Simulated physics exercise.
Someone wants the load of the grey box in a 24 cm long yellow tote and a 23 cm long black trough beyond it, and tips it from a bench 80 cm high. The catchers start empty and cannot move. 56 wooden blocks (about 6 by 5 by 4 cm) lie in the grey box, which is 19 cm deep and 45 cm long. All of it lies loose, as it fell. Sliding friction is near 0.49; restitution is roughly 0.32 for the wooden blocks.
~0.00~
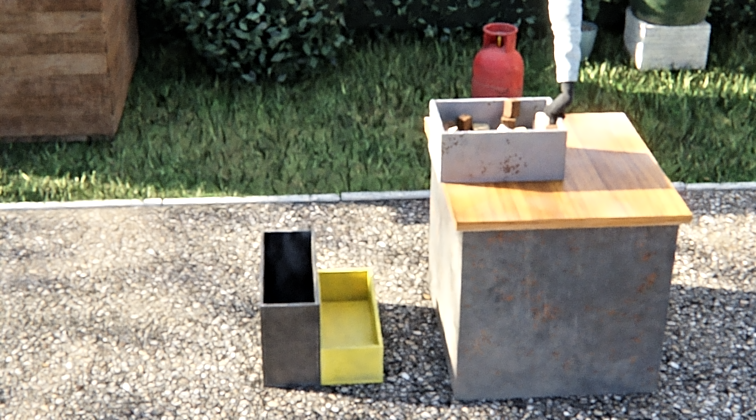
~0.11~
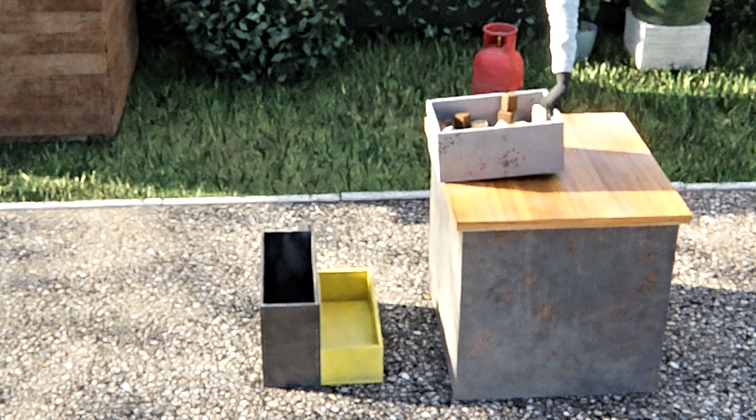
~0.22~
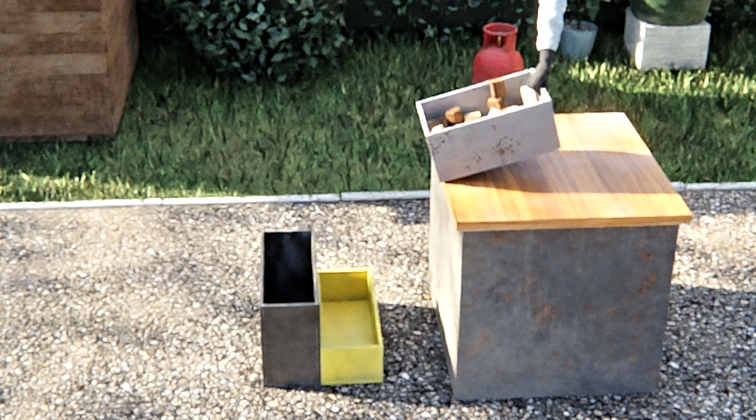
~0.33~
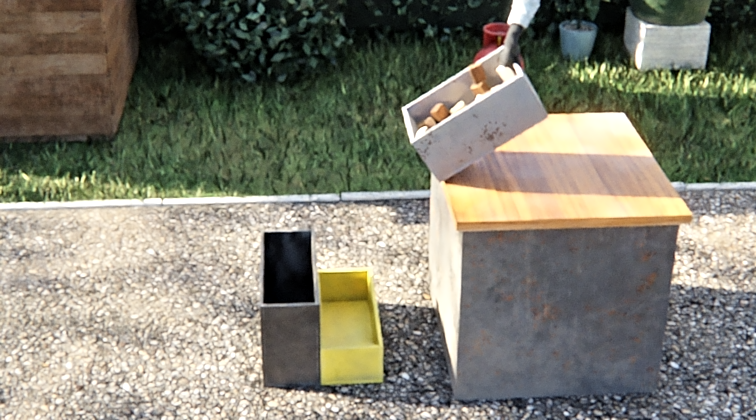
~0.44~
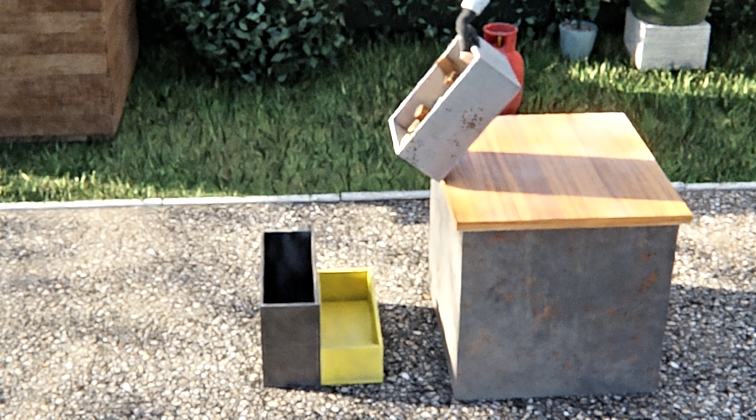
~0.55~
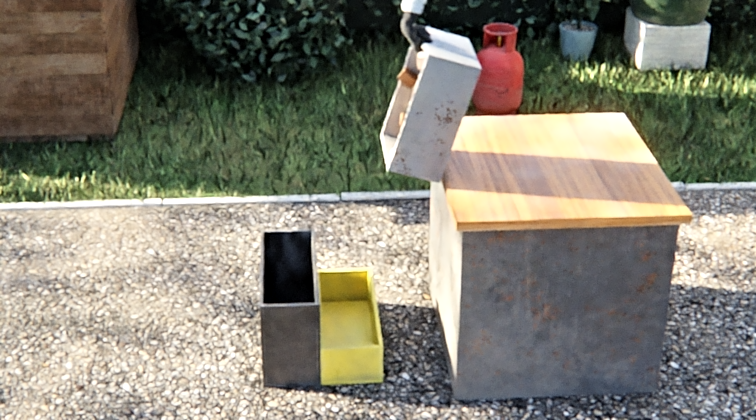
Grey box of loose wooden blocks being tilted steeply leftward by a gloved hand at the edge of a wood-topped bench outdoors.
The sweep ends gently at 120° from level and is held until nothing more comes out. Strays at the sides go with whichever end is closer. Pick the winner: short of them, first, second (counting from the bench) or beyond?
It is the yellow tote, the nearer one.
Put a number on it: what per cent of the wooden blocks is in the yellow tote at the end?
About 60 per cent.
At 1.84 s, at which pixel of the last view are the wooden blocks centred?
Around (331, 332).
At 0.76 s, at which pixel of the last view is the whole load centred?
At about (391, 149).
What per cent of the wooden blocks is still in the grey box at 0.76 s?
Some 80 per cent.
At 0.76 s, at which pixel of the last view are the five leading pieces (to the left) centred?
At about (344, 163).
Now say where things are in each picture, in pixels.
In the first frame (we follow the rim corner now nearest the camera), grey box at (445, 133); yellow tote at (324, 348); tilt 0°; nothing out yet.
The second frame shows grey box at (440, 133); tilt 4°.
The third frame shows grey box at (429, 134); tilt 16°.
The fourth frame shows grey box at (414, 140); tilt 33°.
The fifth frame shows grey box at (399, 151); tilt 53°.
The sixth frame shows grey box at (389, 167); yellow tote at (324, 348); tilt 73°; nothing out yet.
After 0.76 s, tilt 107°; 45 still in the grey box and 11 in the air.
After 1.01 s, tilt 120°; 16 still in the grey box, 1 in the yellow tote, 15 in the black trough and 24 in the air.
After 1.38 s, tilt 120°; 3 still in the grey box, 24 in the yellow tote, 22 in the black trough and 7 in the air.
Final count (at 1.84 s), 34 in the yellow tote and 22 in the black trough.
